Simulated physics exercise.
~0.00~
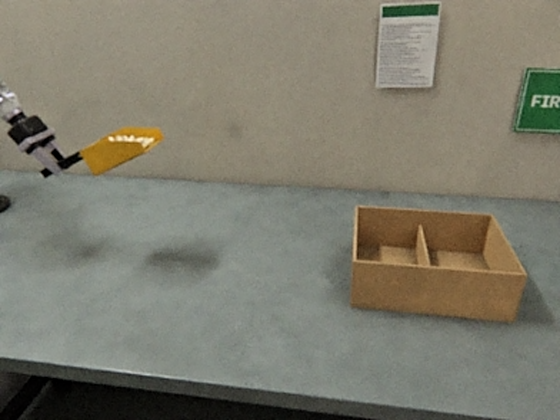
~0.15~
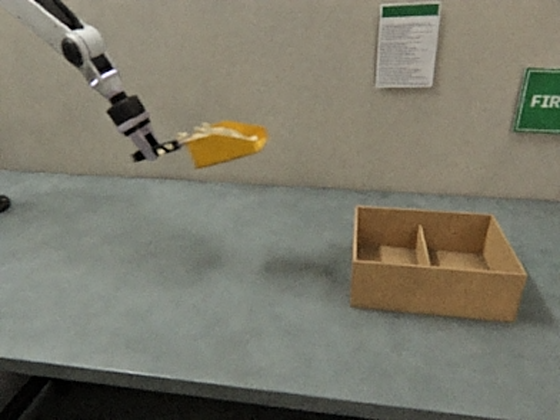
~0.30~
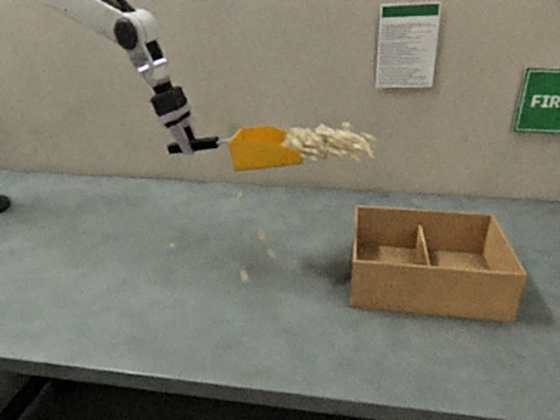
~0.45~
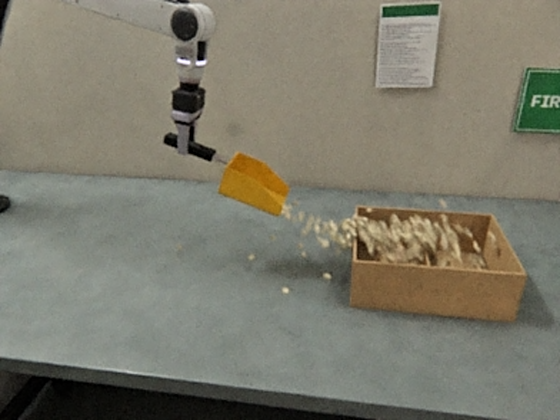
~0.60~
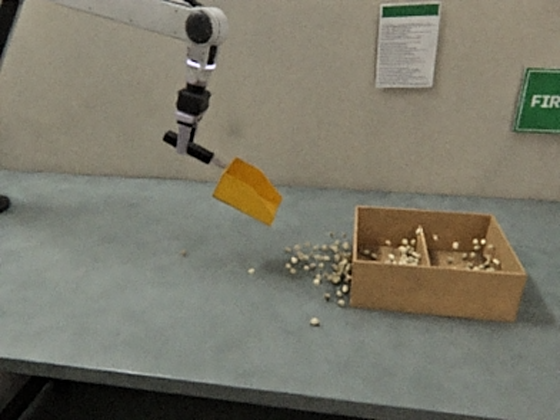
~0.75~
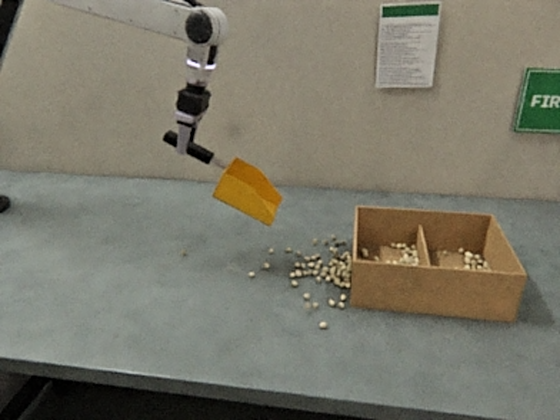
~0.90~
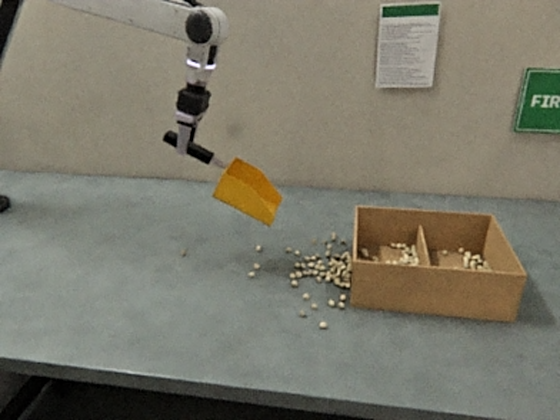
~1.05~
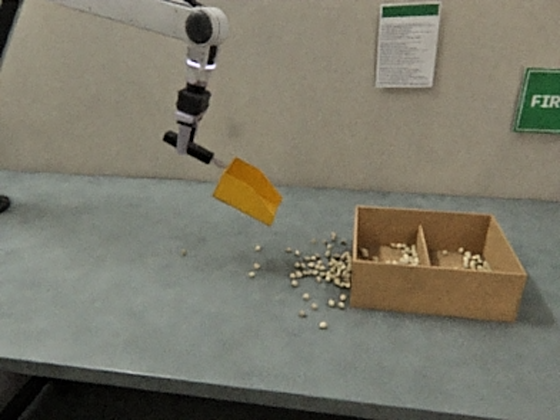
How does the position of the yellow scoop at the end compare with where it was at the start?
At the start the scoop is over the left side of the table. By the end it is farther right and somewhat lower, hanging tipped just to the left of the box.
